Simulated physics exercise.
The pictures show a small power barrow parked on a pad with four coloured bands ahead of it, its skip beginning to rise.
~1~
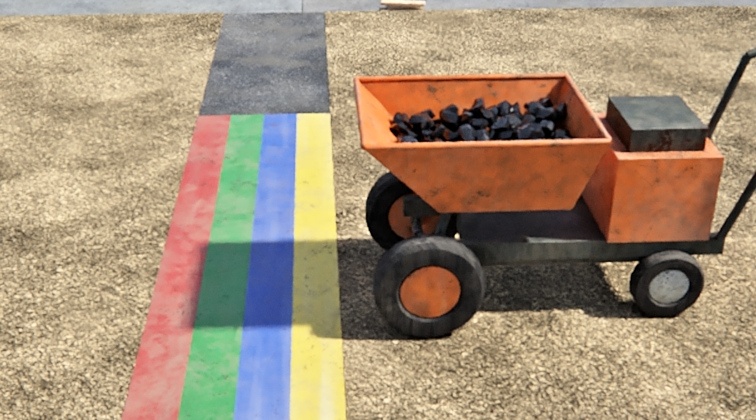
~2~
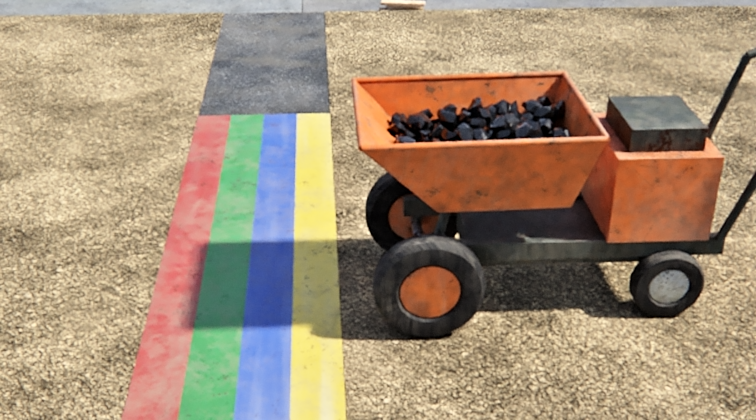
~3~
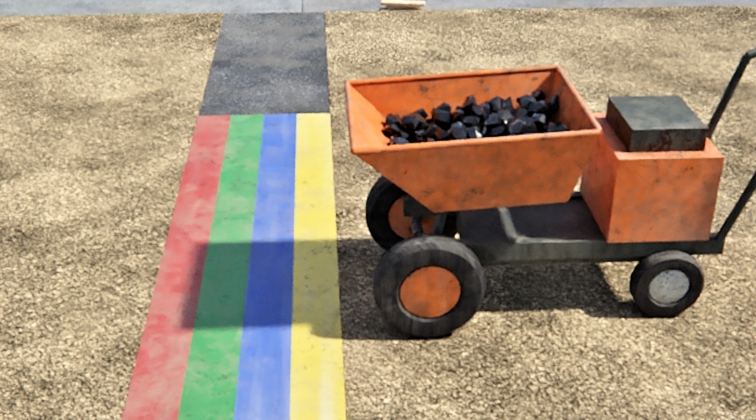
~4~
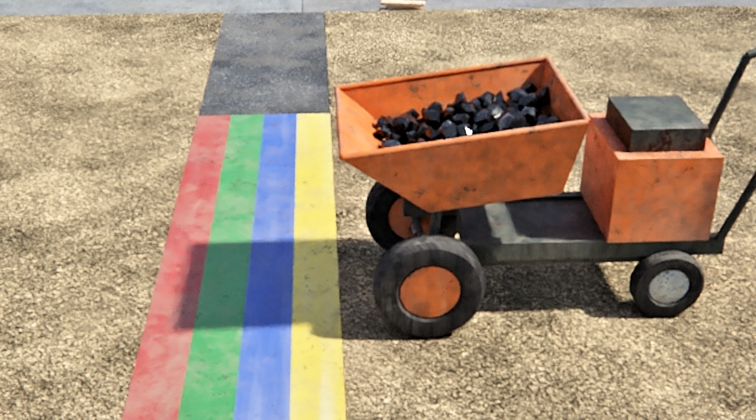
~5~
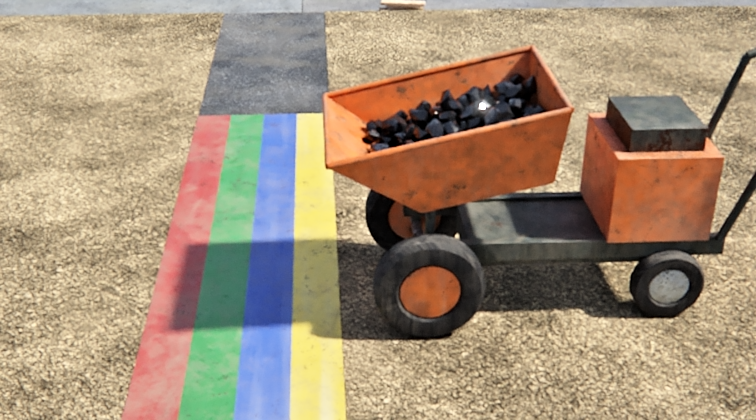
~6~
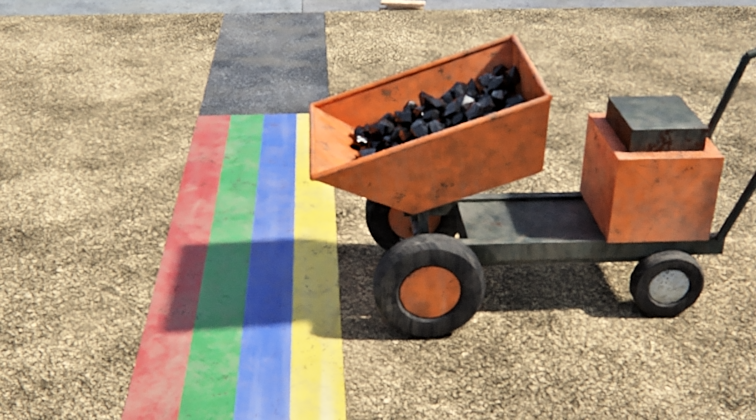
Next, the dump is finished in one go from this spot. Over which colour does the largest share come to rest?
Most covered: The green band.
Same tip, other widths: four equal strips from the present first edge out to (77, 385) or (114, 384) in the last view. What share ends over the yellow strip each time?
Near 0 % and 0 %.
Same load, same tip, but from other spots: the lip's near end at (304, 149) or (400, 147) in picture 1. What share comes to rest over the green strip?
Roughly 10 per cent, and 30 per cent.
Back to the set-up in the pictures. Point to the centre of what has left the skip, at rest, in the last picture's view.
At about (204, 292).
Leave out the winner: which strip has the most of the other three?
The runner-up: That red strip.
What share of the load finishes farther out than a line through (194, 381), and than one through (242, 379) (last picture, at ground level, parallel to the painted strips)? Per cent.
About 40 and 70 per cent.
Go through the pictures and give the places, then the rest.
The first frame shows lip of the skip at (365, 147), level; top of the load at (508, 139), lumps of coal; yellow strip at (317, 371); blue strip at (265, 373); green strip at (212, 374); red strip at (159, 376).
The second frame shows lip of the skip at (362, 148), level; top of the load at (506, 137).
The third frame shows lip of the skip at (354, 152), tipped barely; top of the load at (500, 134).
The fourth frame shows lip of the skip at (342, 158), tipped a little; top of the load at (516, 123).
The fifth frame shows lip of the skip at (328, 166), tipped a little; top of the load at (500, 117).
The sixth frame shows lip of the skip at (313, 178), tipped clearly; top of the load at (497, 99); yellow strip at (317, 371); blue strip at (265, 373); green strip at (212, 374); red strip at (159, 376).
Soon after the last picture, skip tipped steeply; all in the skip.
A little later, skip tipped right over; most in the skip; a stray few over the blue strip; about a quarter over the green strip; a small part over the red strip.
Later still, skip tipped right over; about a quarter in the skip; a small part over the blue strip; about a third over the green strip; about a quarter over the red strip; a small part off the paint.
At rest, skip tipped right over; about a quarter in the skip; none over the yellow strip; a small part over the blue strip; about a third over the green strip; about a quarter over the red strip; a small part off the paint.
